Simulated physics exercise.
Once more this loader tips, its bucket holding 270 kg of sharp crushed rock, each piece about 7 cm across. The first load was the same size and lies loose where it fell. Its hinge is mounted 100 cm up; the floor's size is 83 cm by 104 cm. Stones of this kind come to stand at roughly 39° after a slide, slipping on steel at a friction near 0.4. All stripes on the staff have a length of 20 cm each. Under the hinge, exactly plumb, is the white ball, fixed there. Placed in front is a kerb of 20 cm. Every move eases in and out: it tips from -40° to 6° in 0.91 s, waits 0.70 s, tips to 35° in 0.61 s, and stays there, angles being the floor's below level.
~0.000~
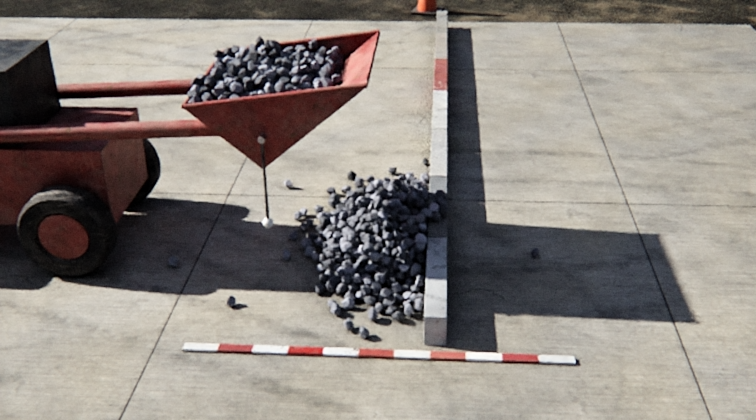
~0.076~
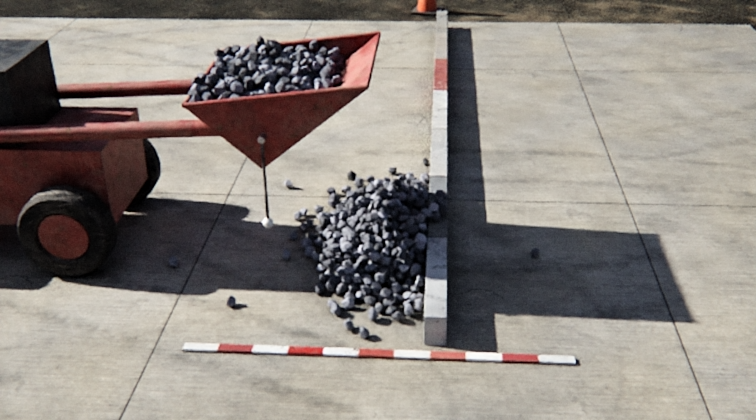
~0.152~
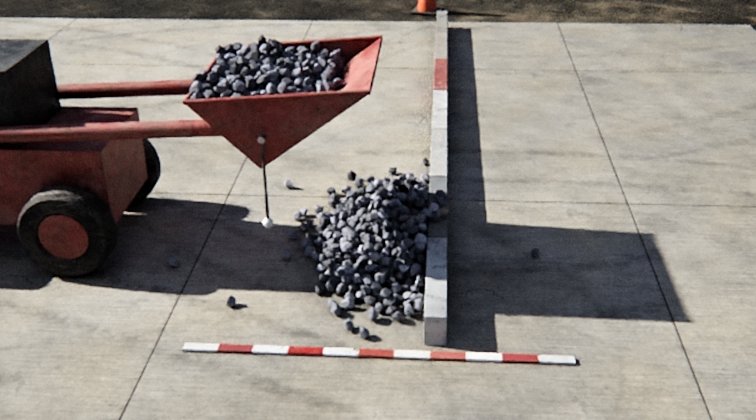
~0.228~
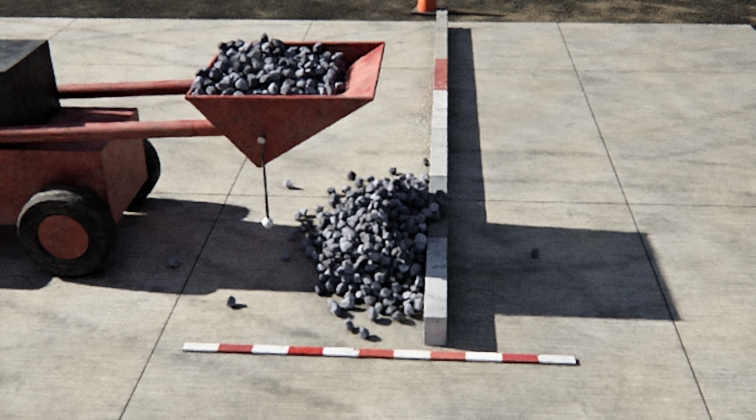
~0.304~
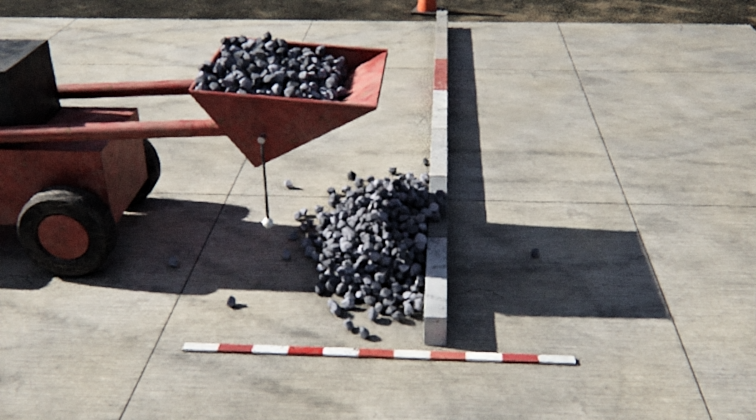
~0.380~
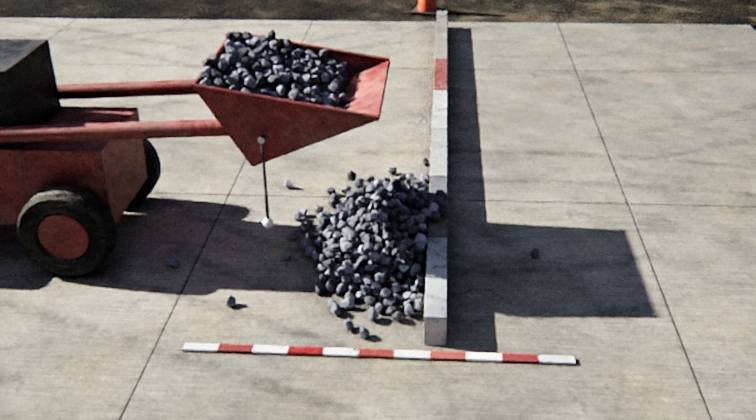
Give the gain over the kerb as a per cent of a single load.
6 %.
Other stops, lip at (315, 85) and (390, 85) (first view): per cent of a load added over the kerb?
0 %, then 30 %.
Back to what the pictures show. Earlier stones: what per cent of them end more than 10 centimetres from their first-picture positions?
0 per cent.
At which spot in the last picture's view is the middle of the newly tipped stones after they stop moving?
Their centre rests close to (385, 210).
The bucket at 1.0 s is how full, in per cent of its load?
100 %.
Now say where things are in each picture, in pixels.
The bucket is at -40°, its lip at (367, 85); the top of the load is at (277, 51). The earlier load is highest near (391, 212), 29 cm above ground level, 100 % on this side of the kerb, in the first frame.
The bucket is at -39°, its lip at (368, 87); the top of the load is at (278, 51); the stones move at 0.1 m/s on average, in the second frame.
The bucket is at -37°, its lip at (370, 92); the top of the load is at (261, 50); the stones move at 0.2 m/s on average, in the third frame.
The bucket is at -33°, its lip at (373, 99); the top of the load is at (253, 48); the stones move at 0.2 m/s on average, in the fourth frame.
The bucket is at -28°, its lip at (376, 108); the top of the load is at (252, 46); the stones move at 0.2 m/s on average, in the fifth frame.
The bucket is at -23°, its lip at (379, 118); the top of the load is at (242, 44); the stones move at 0.3 m/s on average, in the sixth frame.
After 0.7 s the floor is at -1°; in per cent of one load, 100 in the bucket, 100 on this side of the kerb; the foremost stones are at (450, 212).
After 1.0 s the floor is at 6°; in per cent of one load, 100 in the bucket, 100 on this side of the kerb; the foremost stones are at (450, 212).
After 2.7 s the floor is at 35°; in per cent of one load, 36 in the bucket, 164 on this side of the kerb, 1 over the kerb; the foremost stones are at (462, 225).
After 5.2 s the floor is at 35°; in per cent of one load, 1 in the bucket, 193 on this side of the kerb, 6 over the kerb; the foremost stones are at (530, 242). Net gain over the kerb, 6.
